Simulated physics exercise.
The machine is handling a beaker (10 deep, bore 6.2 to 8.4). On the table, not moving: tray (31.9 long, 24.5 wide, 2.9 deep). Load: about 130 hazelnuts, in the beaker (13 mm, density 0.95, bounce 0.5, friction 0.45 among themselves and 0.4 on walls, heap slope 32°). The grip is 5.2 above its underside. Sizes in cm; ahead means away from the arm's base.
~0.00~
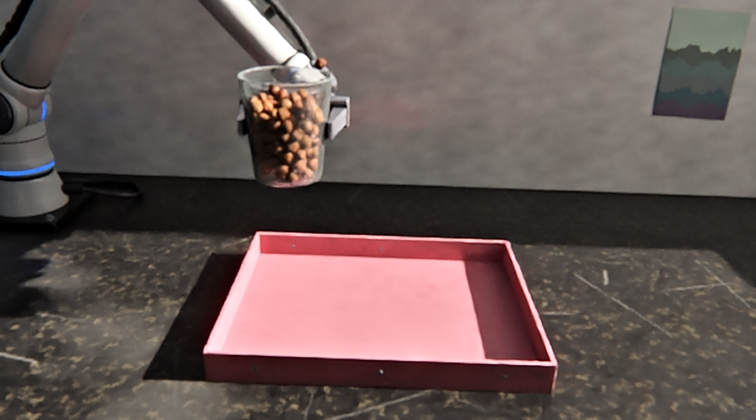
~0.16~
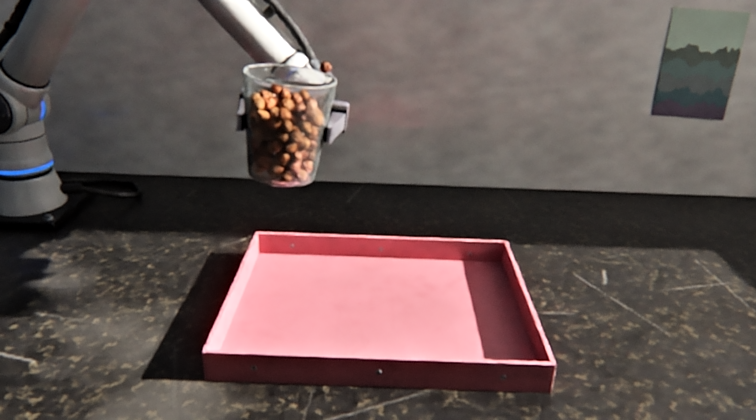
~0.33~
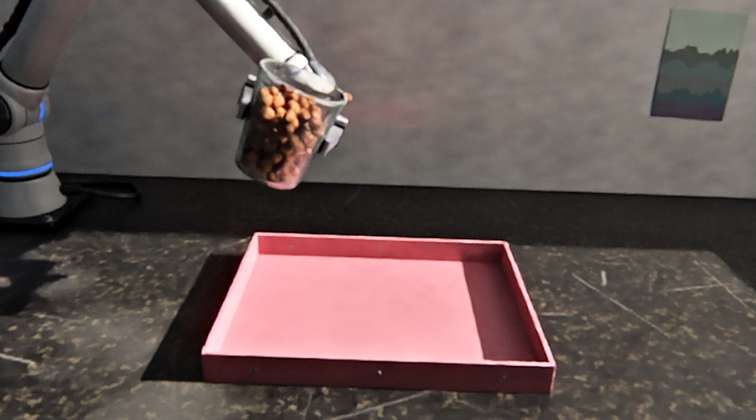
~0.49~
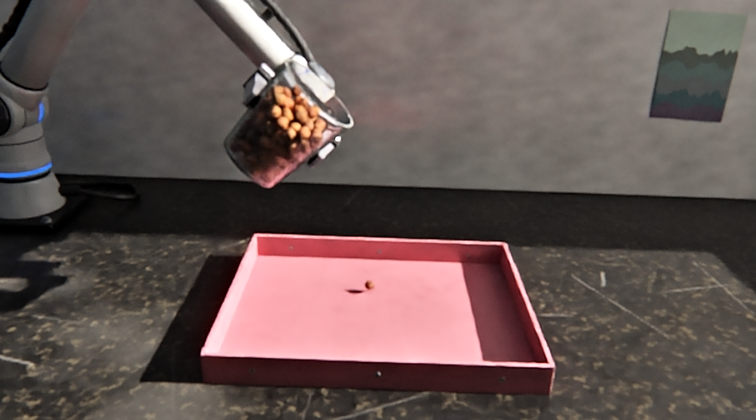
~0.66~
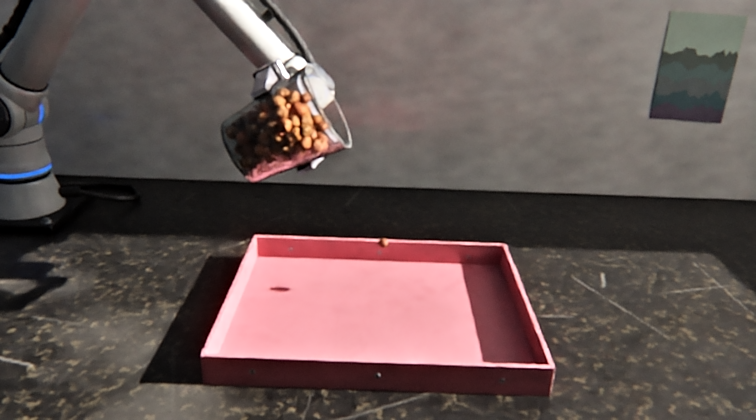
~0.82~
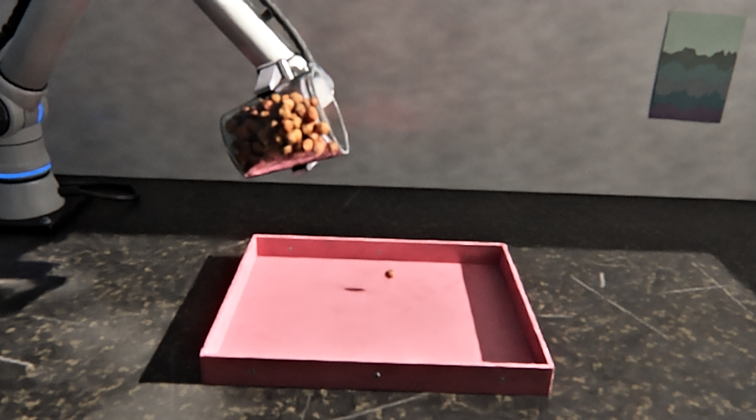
The video shows a robot arm holding a clear beaker of hazelnuts above a pink tray on a dark table, tilting it steadily to the right as a single nut drops and moves about in the tray.
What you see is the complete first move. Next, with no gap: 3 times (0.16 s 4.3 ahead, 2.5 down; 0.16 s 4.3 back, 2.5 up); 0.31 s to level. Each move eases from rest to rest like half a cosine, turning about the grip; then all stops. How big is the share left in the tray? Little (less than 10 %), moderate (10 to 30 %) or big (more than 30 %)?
Share in the tray: Moderate (10 to 30 %).
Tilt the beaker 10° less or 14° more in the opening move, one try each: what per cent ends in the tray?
About 5 and 60 per cent.
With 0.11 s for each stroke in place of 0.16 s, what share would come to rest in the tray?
It would be near 30 per cent.
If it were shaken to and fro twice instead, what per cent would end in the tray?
Then about 20 per cent.
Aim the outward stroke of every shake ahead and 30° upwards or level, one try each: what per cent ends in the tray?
Some 55 and 45 per cent.
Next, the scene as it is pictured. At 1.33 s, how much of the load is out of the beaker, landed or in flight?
Some 15 per cent.
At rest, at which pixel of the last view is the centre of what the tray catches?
Near (415, 304).
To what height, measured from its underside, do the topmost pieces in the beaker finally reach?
Roughly 9.0 cm.
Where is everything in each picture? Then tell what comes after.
The first frame shows beaker middle at (287, 128), level; upper third of the load around (286, 112), from x 250 to 320, top at y 65; 133 in the beaker.
The second frame shows beaker middle at (286, 128), tilted 6° forward; upper third of the load around (286, 112), from x 255 to 325, top at y 65.
The third frame shows beaker middle at (285, 129), tilted 23° forward; upper third of the load around (282, 112), from x 245 to 345, top at y 90; 132 in the beaker, 1 in flight or on a rim.
The fourth frame shows beaker middle at (283, 129), tilted 44° forward; upper third of the load around (282, 114), from x 235 to 370, top at y 90; 132 in the beaker, 1 in the tray.
The fifth frame shows beaker middle at (283, 130), tilted 61° forward; upper third of the load around (279, 118), from x 235 to 385, top at y 95; 132 in the beaker, 1 in the tray.
The sixth frame shows beaker middle at (282, 129), tilted 67° forward; upper third of the load around (274, 116), from x 235 to 390, top at y 100; 132 in the beaker, 1 in the tray.
After 1.33 s, tilted 67° forward, highest piece 20 above the table; 116 in the beaker, 16 in the tray, 1 in flight or on a rim.
After 1.84 s, tilted 62° forward, highest piece 22 above the table; 105 in the beaker, 26 in the tray, 1 on the table or floor, 1 in flight or on a rim.
After 2.29 s, level, highest piece 25 above the table; 105 in the beaker, 27 in the tray, 1 on the table or floor.
After 3.34 s, level, highest piece 25 above the table; 105 in the beaker, 27 in the tray, 1 on the table or floor.
At rest, 105 in the beaker, 27 in the tray, 1 on the table or floor. That is 20 % in the tray.
